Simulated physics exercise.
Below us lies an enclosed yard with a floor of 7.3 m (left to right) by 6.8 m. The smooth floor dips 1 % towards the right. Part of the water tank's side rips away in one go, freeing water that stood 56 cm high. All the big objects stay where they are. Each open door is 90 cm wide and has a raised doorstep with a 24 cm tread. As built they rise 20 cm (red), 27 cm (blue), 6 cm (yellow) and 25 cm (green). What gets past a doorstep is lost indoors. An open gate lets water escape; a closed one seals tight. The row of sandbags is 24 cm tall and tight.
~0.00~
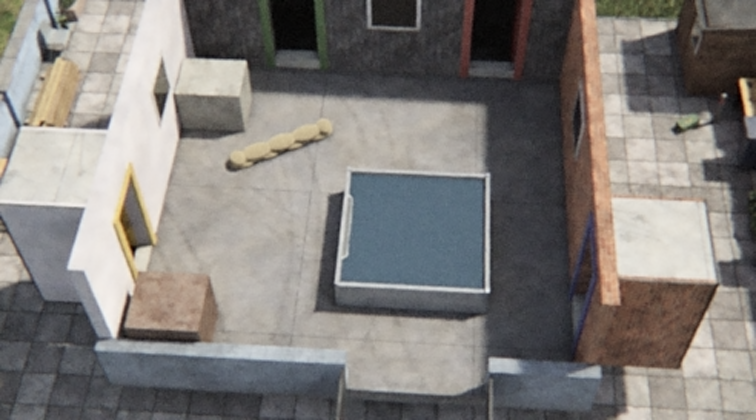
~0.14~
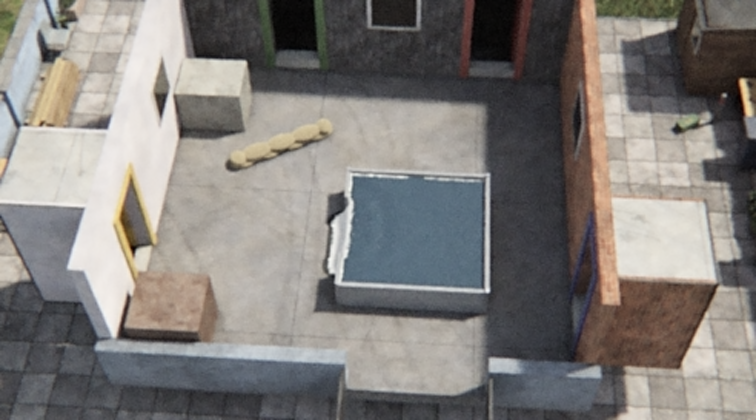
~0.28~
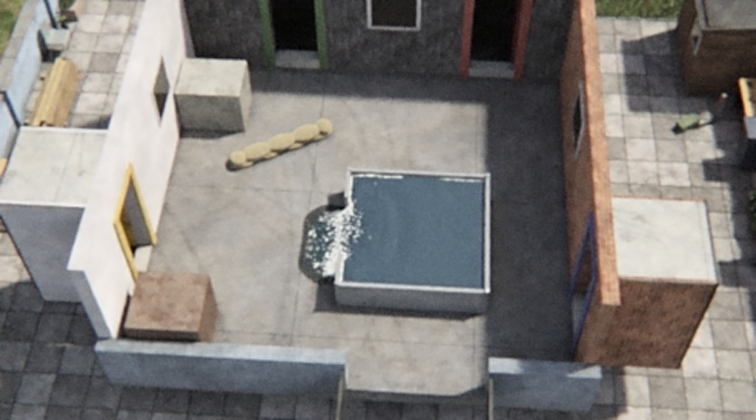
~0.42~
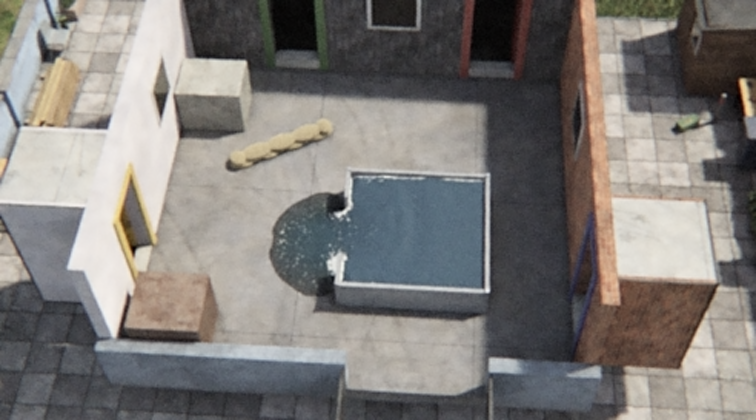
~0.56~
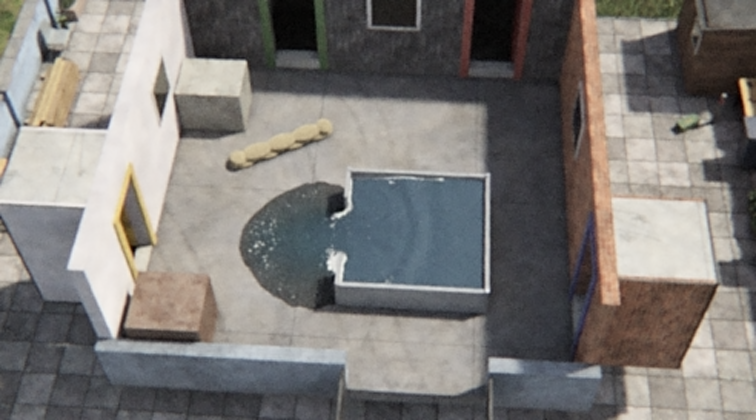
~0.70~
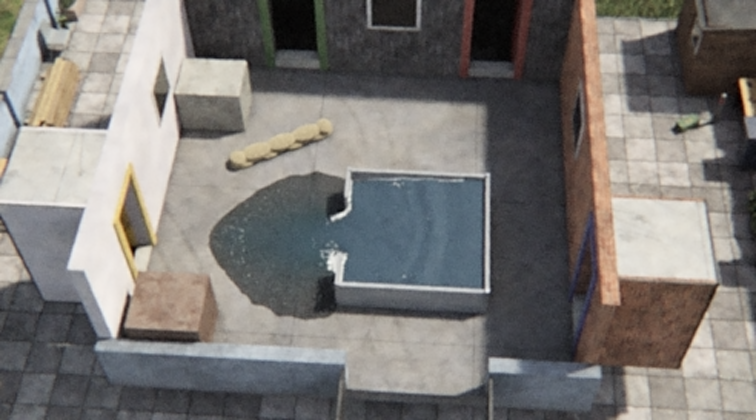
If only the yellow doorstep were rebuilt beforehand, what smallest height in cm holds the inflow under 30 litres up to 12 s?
Some 18 cm above the ground.
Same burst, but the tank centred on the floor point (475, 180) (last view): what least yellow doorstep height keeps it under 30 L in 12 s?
Then roughly 16 cm.
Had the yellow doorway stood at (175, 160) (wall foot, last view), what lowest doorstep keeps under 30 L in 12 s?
Roughly 15 cm.
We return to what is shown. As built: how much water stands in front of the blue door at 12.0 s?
About 8.0 cm.
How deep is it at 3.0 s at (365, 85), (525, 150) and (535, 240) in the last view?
Roughly 0, 0 and 0 cm, in turn.
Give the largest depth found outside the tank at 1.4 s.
Roughly 32 cm.
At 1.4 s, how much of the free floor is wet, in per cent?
Near 25 per cent is wet.
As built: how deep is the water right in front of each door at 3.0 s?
In cm: Red 0, blue 0, yellow 23, green 0.
After 1.4 s water covers 25 % of the floor, deepest (32 cm) near (338, 245); 11 cm at the yellow door, 4 litres in over its 6 cm doorstep.
After 3.0 s water covers 35 % of the floor, deepest (30 cm) near (128, 352); 23 cm at the yellow door, 134 litres in over its 6 cm doorstep.
After 12.0 s water covers 95 % of the floor, deepest (12 cm) near (556, 91); 7 cm at the yellow door, 361 litres in over its 6 cm doorstep.
At the yellow door as built, the water arrived by 1.2 s and peaked near 24 cm at 2.4 s.
With a doorstep of 15 cm, 72 litres would have come in within the 12 s; with 20.5 cm, 15 litres. So under 30 litres takes about 18 cm.
